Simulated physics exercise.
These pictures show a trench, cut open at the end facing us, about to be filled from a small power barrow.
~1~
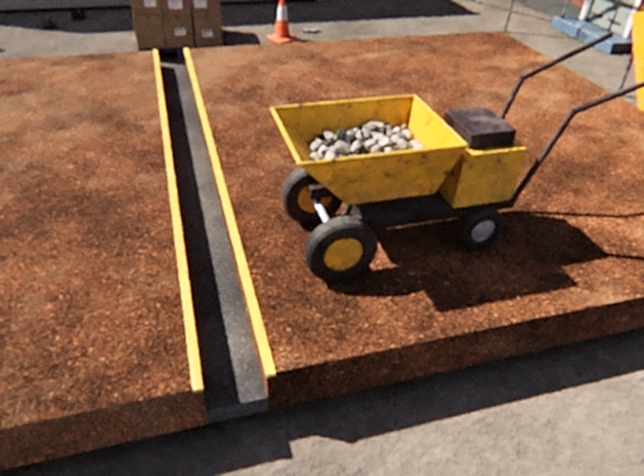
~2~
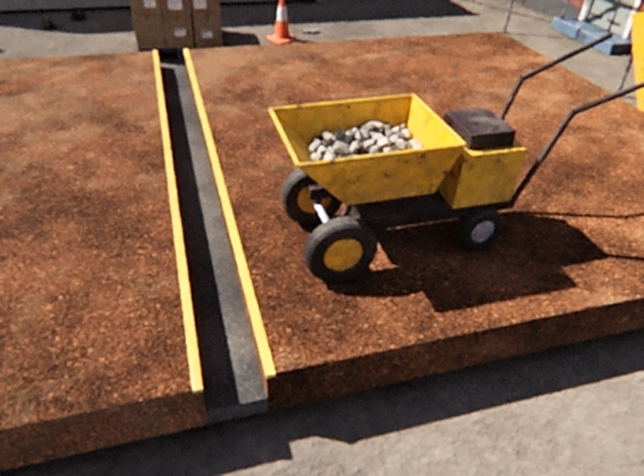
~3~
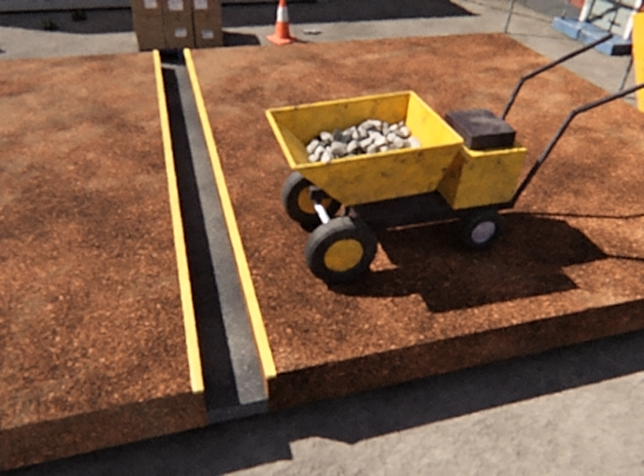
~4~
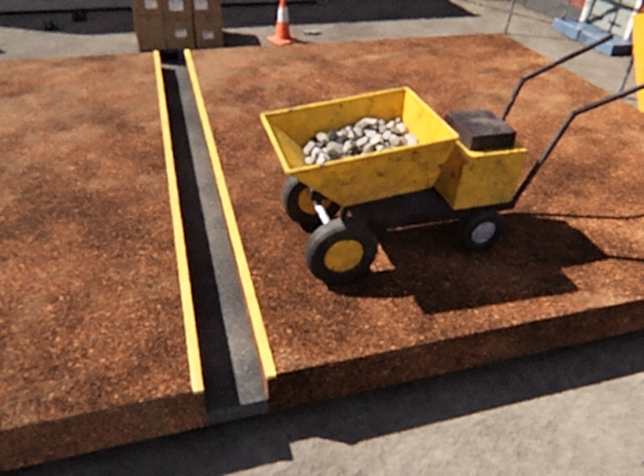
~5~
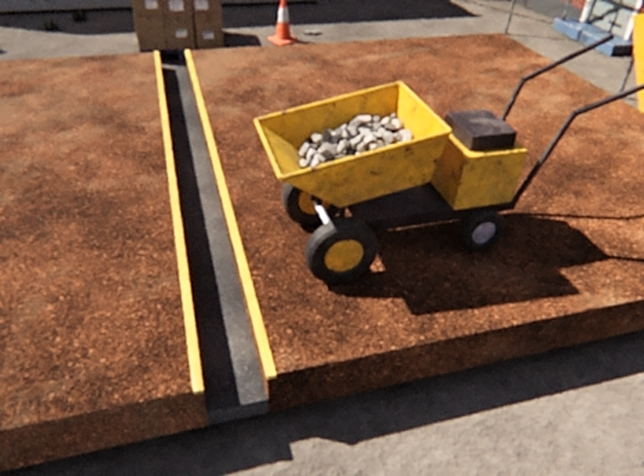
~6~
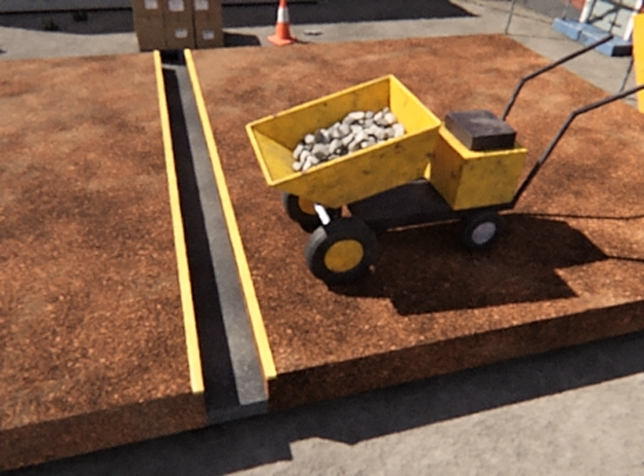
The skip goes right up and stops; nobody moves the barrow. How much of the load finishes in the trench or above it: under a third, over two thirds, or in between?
Ends up above two thirds.
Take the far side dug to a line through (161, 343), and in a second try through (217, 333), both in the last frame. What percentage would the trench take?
For the first it's 100 per cent, for the second 30 per cent.
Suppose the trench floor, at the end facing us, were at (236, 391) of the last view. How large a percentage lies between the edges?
It works out to some 40 per cent.
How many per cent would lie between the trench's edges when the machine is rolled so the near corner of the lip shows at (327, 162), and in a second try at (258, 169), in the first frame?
Result: 80 in a hundred, then 0 in a hundred.
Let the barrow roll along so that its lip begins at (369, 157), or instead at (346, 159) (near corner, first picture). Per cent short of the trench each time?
Position 1 near 30 %, position 2 near 10 %.
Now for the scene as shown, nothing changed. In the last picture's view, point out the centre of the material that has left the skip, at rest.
(208, 276).
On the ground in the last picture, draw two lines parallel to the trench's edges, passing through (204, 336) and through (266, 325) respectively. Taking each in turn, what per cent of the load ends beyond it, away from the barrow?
I'd put it near 20 in a hundred, then near 90 in a hundred.
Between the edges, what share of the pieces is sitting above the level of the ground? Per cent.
Estimate: Near 10 in a hundred.
Soon, skip tipped steeply; all in the skip.
A while on, skip tipped right over; most in the skip; about a quarter in or heaped over the trench; a stray few beyond it.
Towards the end, skip tipped right over; a small part in the skip; most in or heaped over the trench; a small part beyond it.
Finally, skip tipped right over; a small part in the skip; most in or heaped over the trench; a small part beyond it.
